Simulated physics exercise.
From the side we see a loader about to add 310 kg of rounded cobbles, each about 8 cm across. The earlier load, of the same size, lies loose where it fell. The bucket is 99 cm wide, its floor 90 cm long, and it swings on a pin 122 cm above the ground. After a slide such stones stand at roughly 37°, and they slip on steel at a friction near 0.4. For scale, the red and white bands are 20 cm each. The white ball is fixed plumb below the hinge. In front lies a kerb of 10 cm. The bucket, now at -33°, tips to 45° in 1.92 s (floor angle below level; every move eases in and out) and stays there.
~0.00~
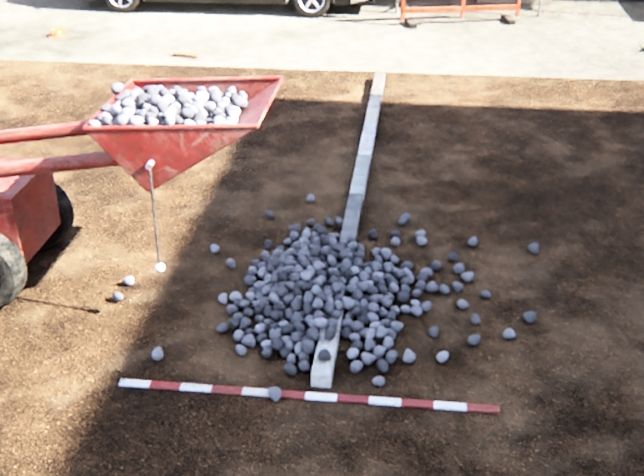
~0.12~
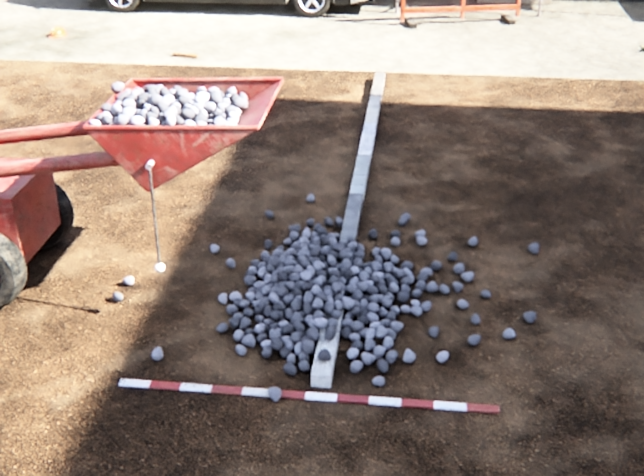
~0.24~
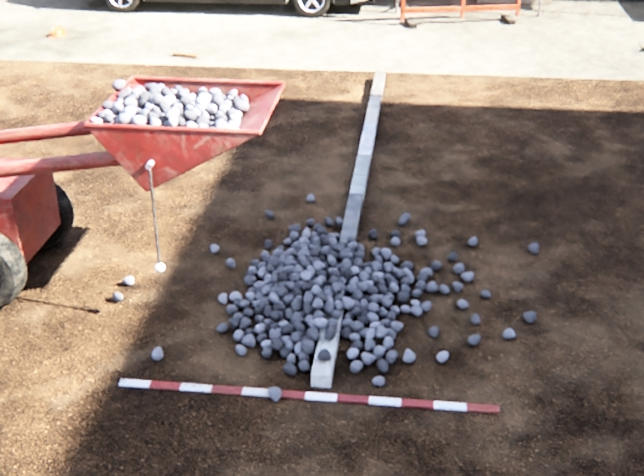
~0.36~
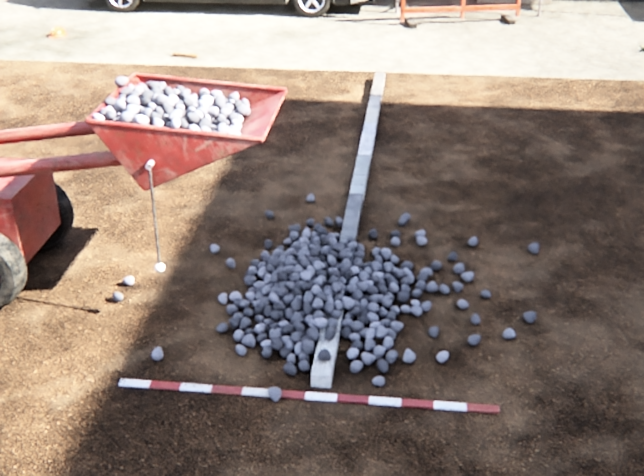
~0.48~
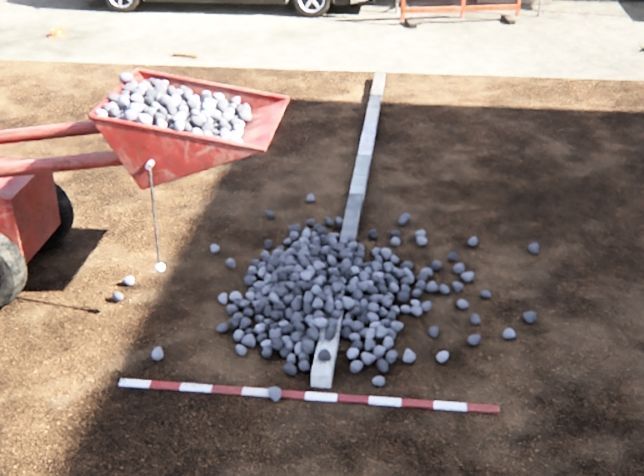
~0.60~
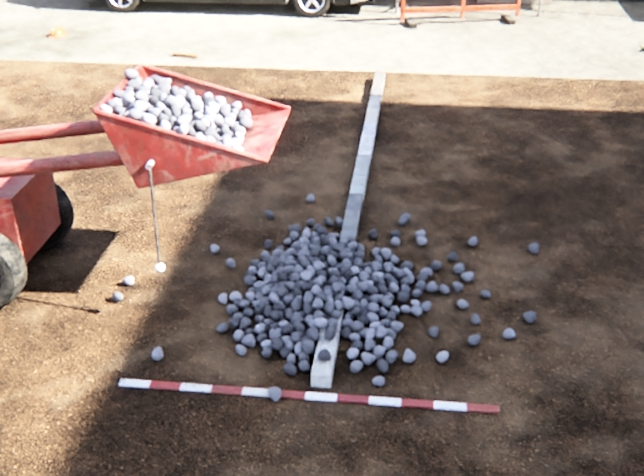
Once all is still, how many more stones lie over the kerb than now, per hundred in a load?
Close to 8 parts in a hundred.
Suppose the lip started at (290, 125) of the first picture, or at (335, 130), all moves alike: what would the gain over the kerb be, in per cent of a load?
First some 35, then 85 per cent.
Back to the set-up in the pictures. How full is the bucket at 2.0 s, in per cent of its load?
Roughly 10 per cent is still inside.
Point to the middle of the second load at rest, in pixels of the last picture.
Around (278, 277).
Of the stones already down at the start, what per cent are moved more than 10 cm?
About 10 per cent.
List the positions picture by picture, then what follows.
Lip at (258, 126), floor tilted -33°, highest stones at (155, 96). The earlier load is highest near (326, 263), 22 cm above ground level, 71 % on this side of the kerb, 29 % over the kerb, in the first picture.
Lip at (258, 128), floor tilted -32°, highest stones at (155, 96); the stones move at 0.1 m/s on average, in the second picture.
The bucket is at -30°, its lip at (260, 133); the top of the load is at (149, 94); the stones move at 0.1 m/s on average, in the third picture.
Lip at (263, 140), floor tilted -26°, highest stones at (141, 92); the stones move at 0.1 m/s on average, in the fourth picture.
The bucket is at -21°, its lip at (265, 150); the top of the load is at (136, 89); the stones move at 0.2 m/s on average, in the fifth picture.
The bucket is at -15°, its lip at (267, 161); the top of the load is at (140, 86); the stones move at 0.2 m/s on average, in the sixth picture.
After 1.4 s the floor is at 33°; in per cent of one load, 92 in the bucket, 79 on this side of the kerb, 29 over the kerb; the foremost stones are at (494, 294).
After 2.0 s the floor is at 45°; in per cent of one load, 11 in the bucket, 160 on this side of the kerb, 30 over the kerb; the foremost stones are at (494, 294).
After 2.4 s the floor is at 45°; in per cent of one load, 0 in the bucket, 164 on this side of the kerb, 36 over the kerb; the foremost stones are at (494, 294).
After 4.9 s the floor is at 45°; in per cent of one load, 0 in the bucket, 163 on this side of the kerb, 37 over the kerb; the foremost stones are at (494, 294). Net gain over the kerb, 8.
